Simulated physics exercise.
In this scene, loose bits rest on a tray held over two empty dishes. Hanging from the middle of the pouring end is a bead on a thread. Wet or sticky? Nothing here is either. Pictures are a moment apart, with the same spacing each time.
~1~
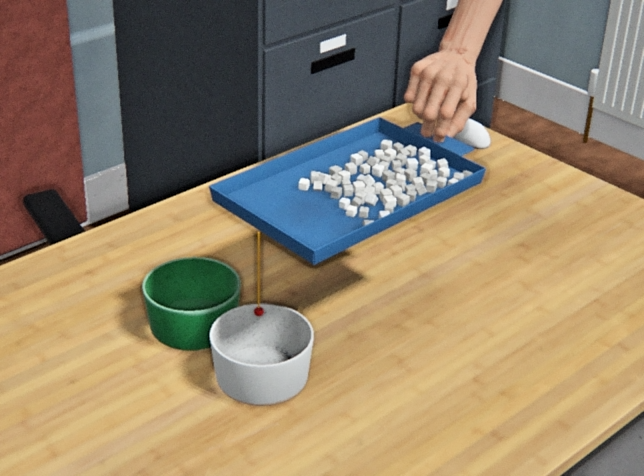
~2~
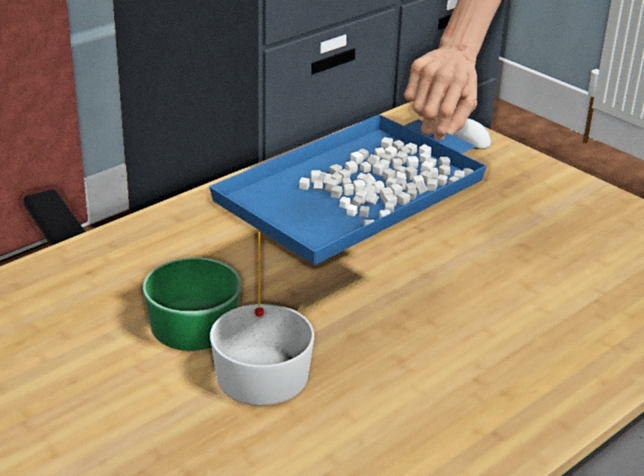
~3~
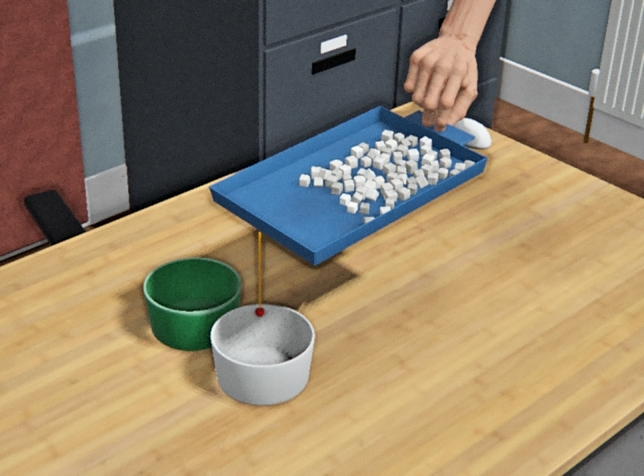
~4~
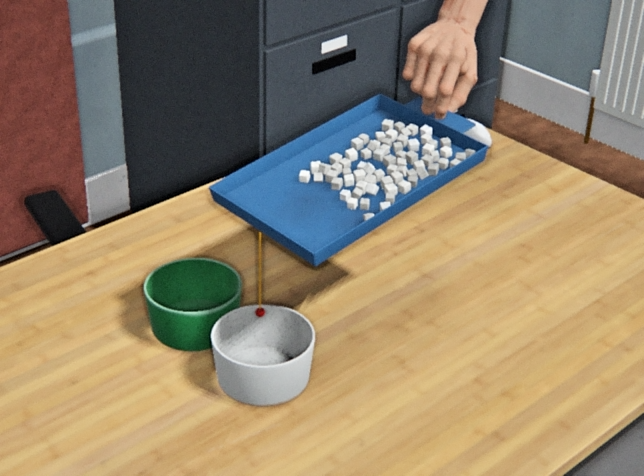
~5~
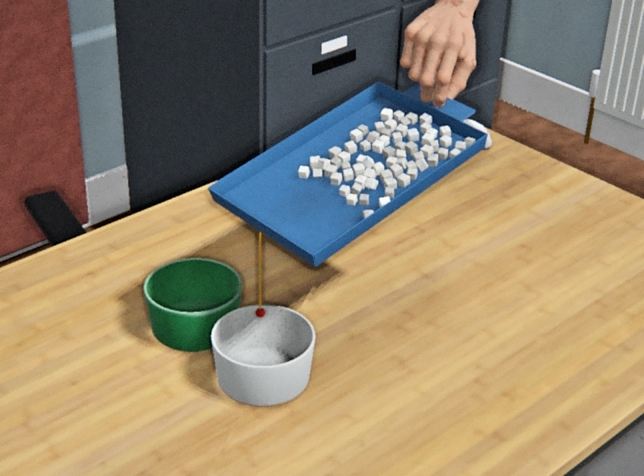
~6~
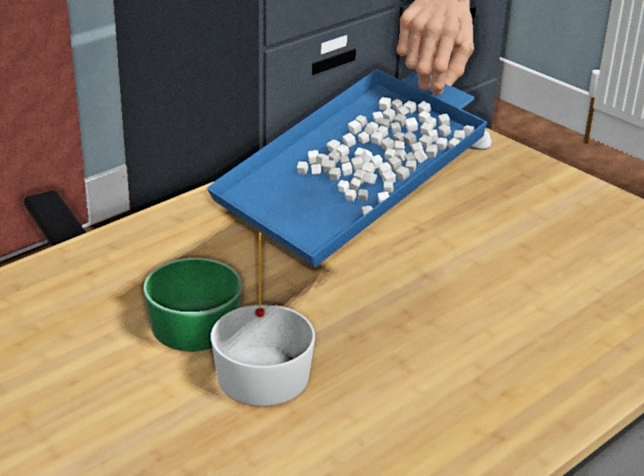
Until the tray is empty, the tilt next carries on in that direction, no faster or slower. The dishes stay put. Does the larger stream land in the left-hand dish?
Most of the load heads over to the right dish, I'd guess.
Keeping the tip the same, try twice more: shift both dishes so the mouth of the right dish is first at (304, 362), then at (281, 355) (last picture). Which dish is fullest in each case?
Results - the dish on the right side first, the dish on the right side second.
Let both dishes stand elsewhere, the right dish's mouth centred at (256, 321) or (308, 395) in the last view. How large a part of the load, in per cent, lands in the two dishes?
First about 10, then 80 per cent.
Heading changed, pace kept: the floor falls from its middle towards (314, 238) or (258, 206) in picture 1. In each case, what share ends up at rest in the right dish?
30 % and 10 %.
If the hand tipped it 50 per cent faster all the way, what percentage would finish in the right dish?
Near 30 in a hundred.
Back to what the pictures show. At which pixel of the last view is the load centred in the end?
I'd place the middle at about (217, 402).
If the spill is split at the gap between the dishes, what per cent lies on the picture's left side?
Estimate: Roughly 60 %.
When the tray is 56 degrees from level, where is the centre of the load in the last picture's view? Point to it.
Somewhere around pixel (289, 212) in the last picture.
Soon, tray tipped steeply; nearly all on the tray; a stray few in the air.
A while on, tray tipped right over; most on the tray; a small part in the right dish; a small part outside both; a stray few in the air.
Towards the end, tray tipped past a quarter turn; about a third in the right dish; about two thirds outside both.
Finally, tray tipped past a quarter turn; about a third in the right dish; none in the left dish; about two thirds outside both.
